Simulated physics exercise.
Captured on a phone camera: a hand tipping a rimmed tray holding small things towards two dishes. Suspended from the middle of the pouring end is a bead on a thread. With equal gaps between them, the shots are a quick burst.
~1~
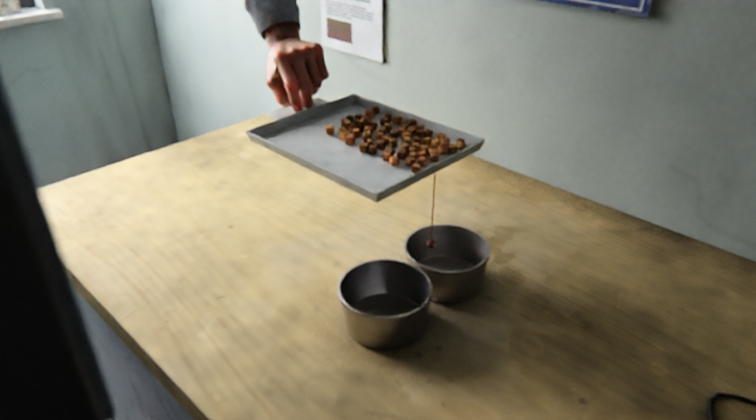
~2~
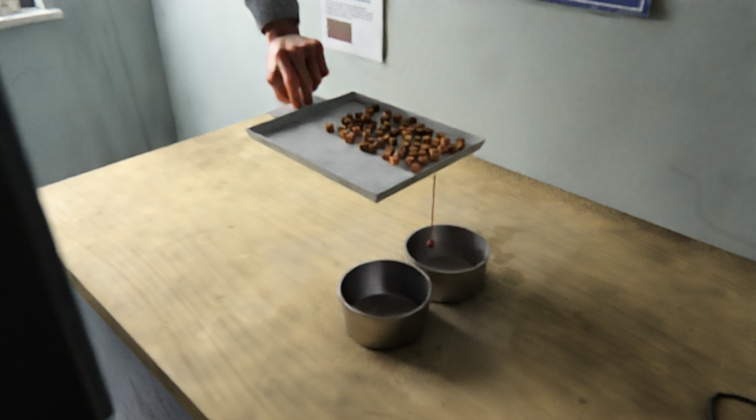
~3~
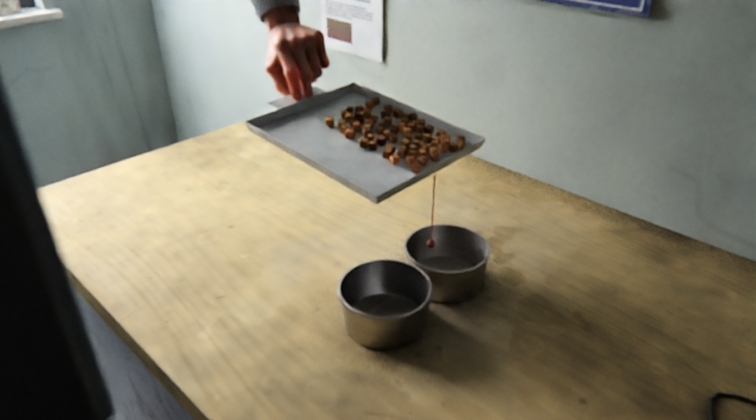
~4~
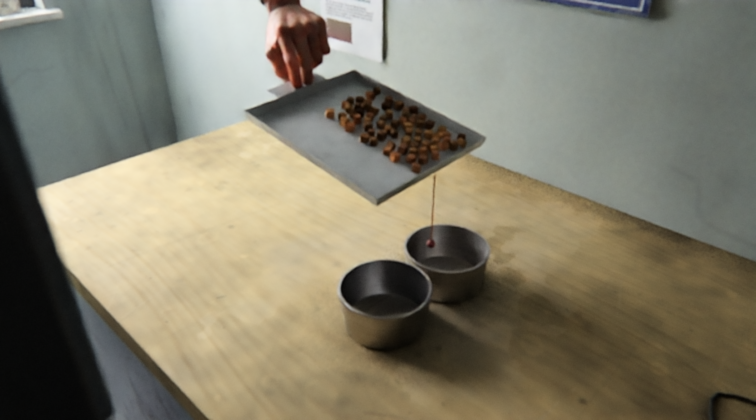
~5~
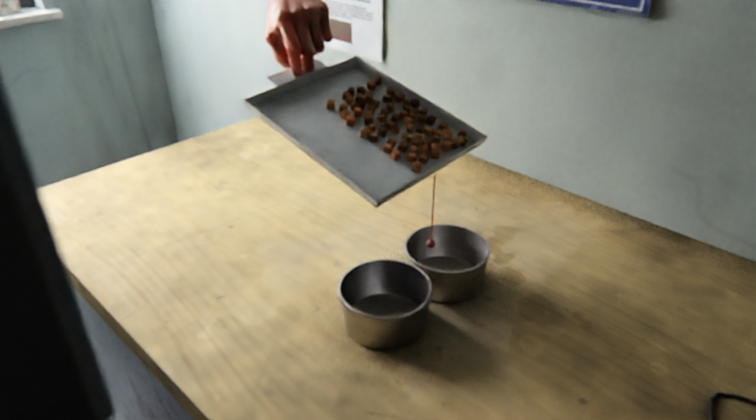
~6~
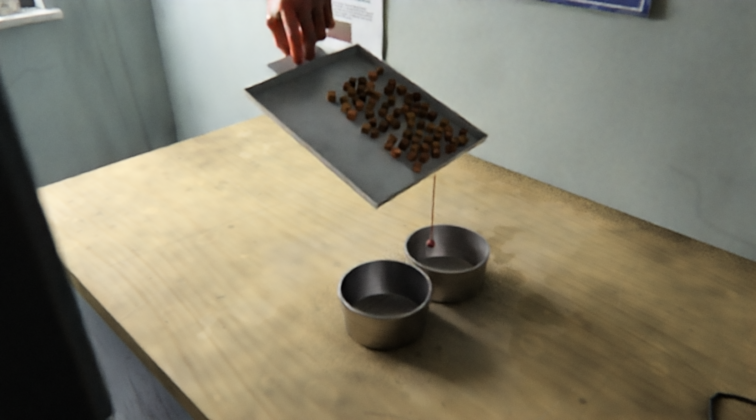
A hand raises the back of a tray of small brown cubes above two dishes.
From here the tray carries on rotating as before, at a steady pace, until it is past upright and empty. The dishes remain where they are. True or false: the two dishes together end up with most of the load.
True.
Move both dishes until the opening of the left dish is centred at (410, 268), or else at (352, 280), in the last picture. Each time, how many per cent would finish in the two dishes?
I'd say about 50 percent, followed by about 20 percent.
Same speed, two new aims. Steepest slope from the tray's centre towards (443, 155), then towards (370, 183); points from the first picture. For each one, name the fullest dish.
For the first slope the righthand dish, for the second the lefthand dish.
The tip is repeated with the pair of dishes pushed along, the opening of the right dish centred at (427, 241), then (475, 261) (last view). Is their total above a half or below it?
The first time it's lower than half, the second time higher than half.
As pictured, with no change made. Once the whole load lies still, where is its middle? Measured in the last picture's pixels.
Centre at rest: Close to (410, 318).
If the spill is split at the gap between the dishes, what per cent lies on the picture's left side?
Looks to be around 0 per cent of the spill.
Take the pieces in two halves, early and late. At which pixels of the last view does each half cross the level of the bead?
I'd put it at roughly (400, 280), and after that at roughly (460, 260).
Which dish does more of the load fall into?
The fuller one is the left side.
Soon, tray tipped steeply; nearly all on the tray; a stray few in the left dish; a stray few in the air.
A while on, tray tipped past a quarter turn; most on the tray; about a quarter in the left dish; a small part in the air.
Towards the end, tray tipped past a quarter turn; about two thirds in the left dish; a small part in the right dish; about a third outside both.
Finally, tray tipped past a quarter turn; about two thirds in the left dish; a small part in the right dish; about a third outside both.
